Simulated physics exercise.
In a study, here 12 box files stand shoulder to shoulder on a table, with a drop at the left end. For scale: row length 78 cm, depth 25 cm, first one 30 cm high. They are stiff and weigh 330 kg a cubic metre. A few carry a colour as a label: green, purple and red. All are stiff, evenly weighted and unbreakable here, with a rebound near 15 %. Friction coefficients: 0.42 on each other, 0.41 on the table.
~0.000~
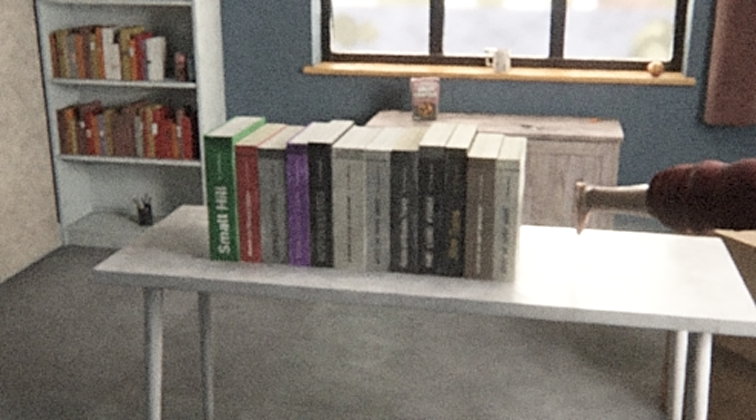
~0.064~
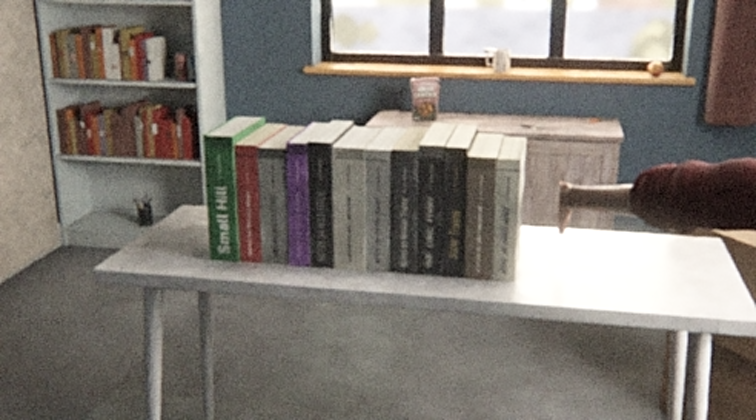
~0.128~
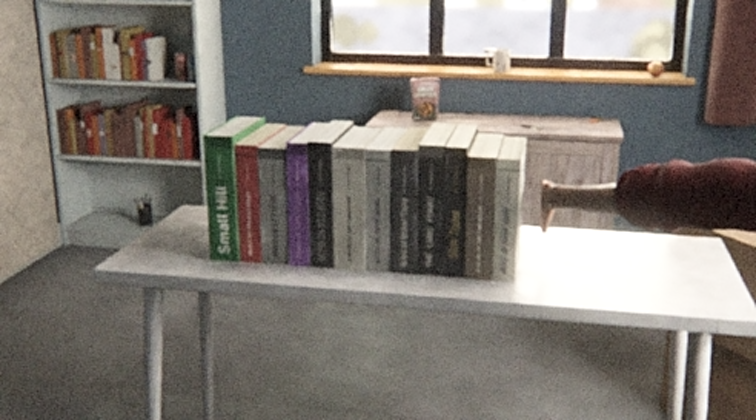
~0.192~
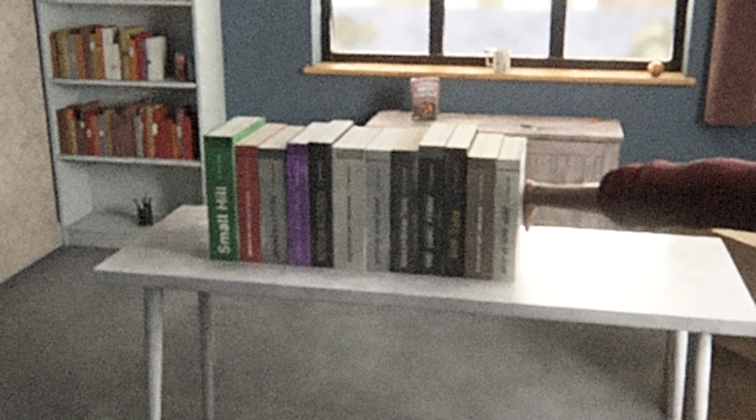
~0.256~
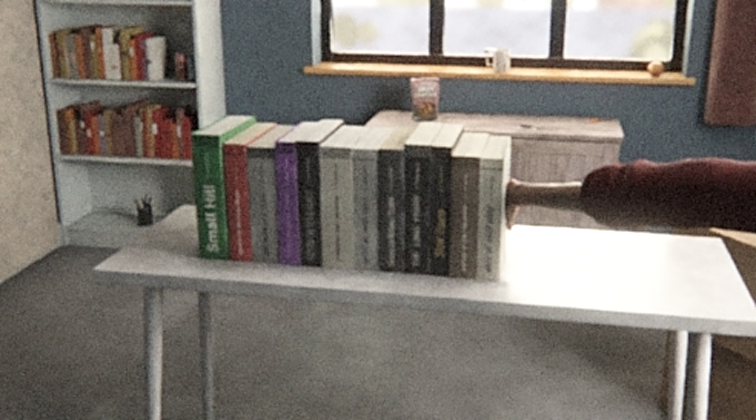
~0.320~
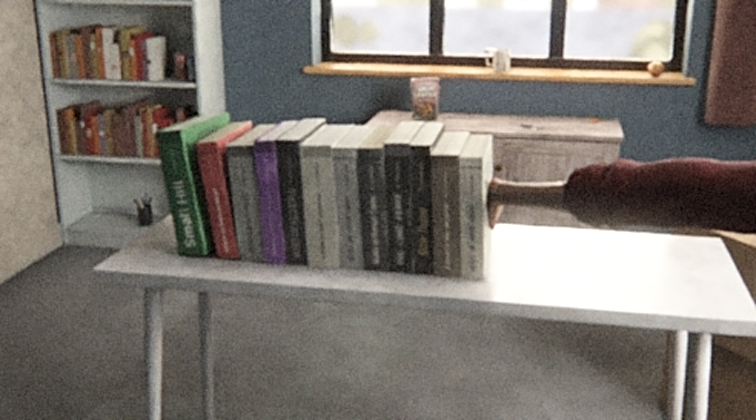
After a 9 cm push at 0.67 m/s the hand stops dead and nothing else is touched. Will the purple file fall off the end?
The purple file remains on top.
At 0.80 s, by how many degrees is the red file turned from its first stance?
Some 50°.
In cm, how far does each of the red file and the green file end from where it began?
Moved: Red 40, green 100.
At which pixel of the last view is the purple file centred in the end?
At about (224, 200).
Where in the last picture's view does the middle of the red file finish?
At about (133, 226).
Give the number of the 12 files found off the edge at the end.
The count is 1.
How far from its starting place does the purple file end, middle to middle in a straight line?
Some 25 cm.
After 0.42 s, none of the 12 files off the edge, 12 disturbed; purple file 14° from how it stood; green file 30° from how it stood.
After 0.80 s, 1 of the 12 files off the edge; purple file 36° from how it stood; green file upside down.
In the end (1.4 s), 1 of the 12 files off the edge; purple file 51° from how it stood; red file on its side; green file on its side. From the last view, middles, purple file near (224, 201), red file near (133, 226).
